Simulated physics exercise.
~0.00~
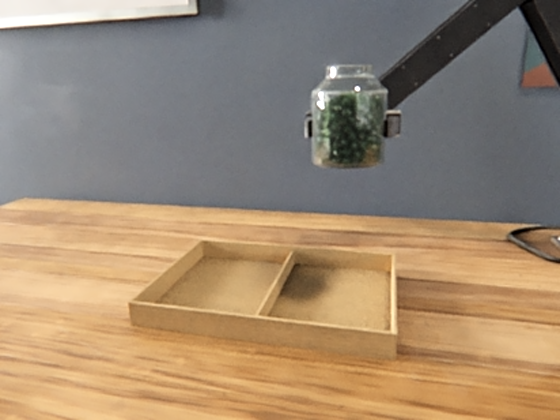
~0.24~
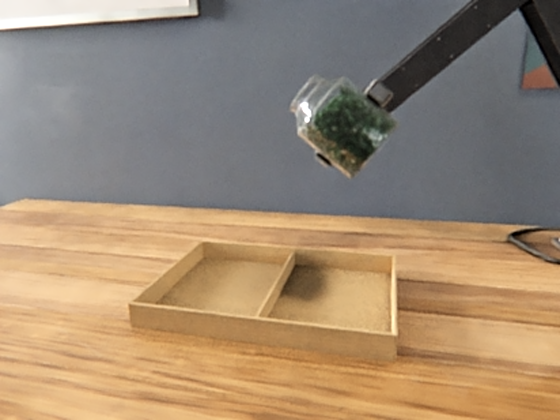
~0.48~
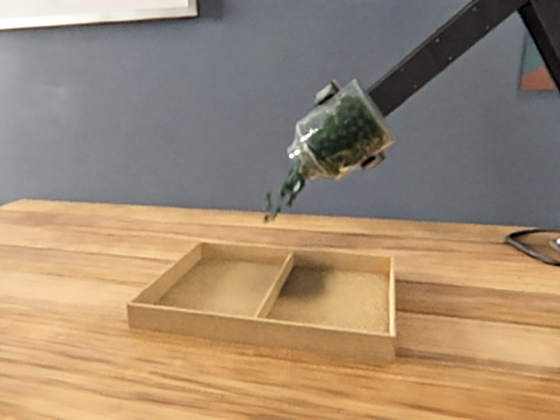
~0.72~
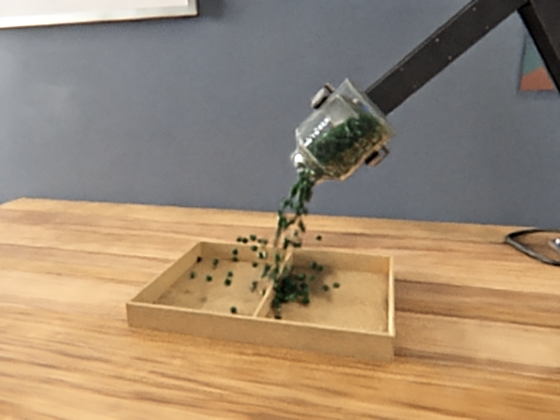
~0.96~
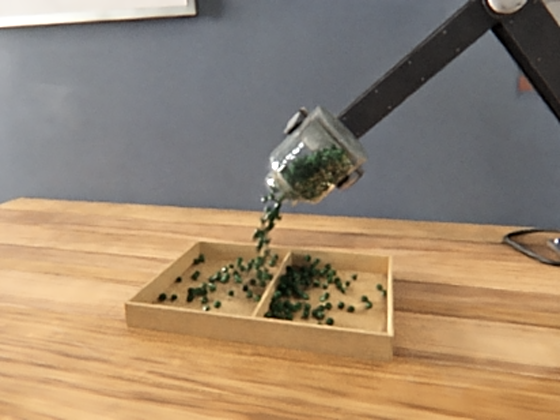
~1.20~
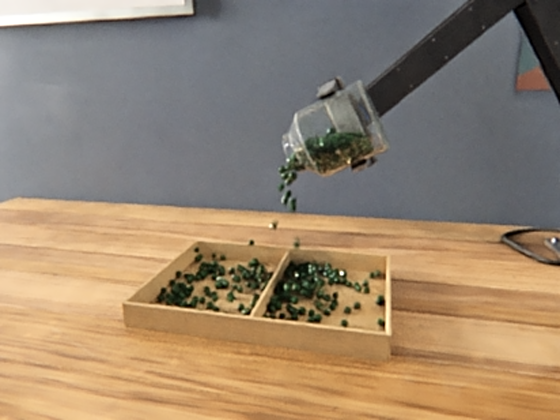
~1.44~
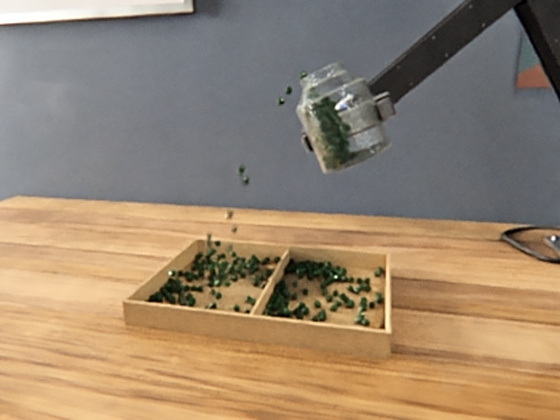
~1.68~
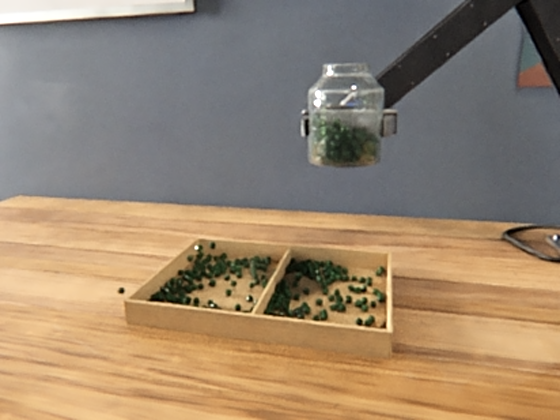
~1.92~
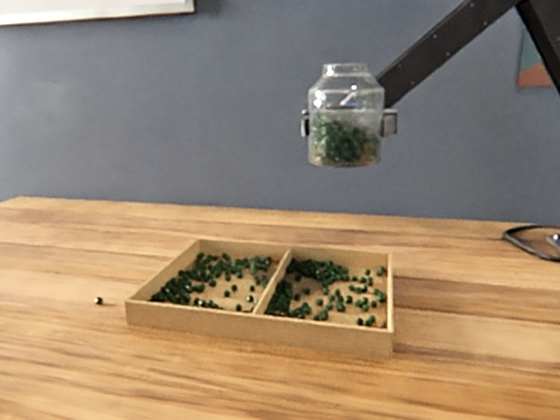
On a wooden table, a robot arm tips green beads from a jar into a divided tray, then rights it, one bead straying.
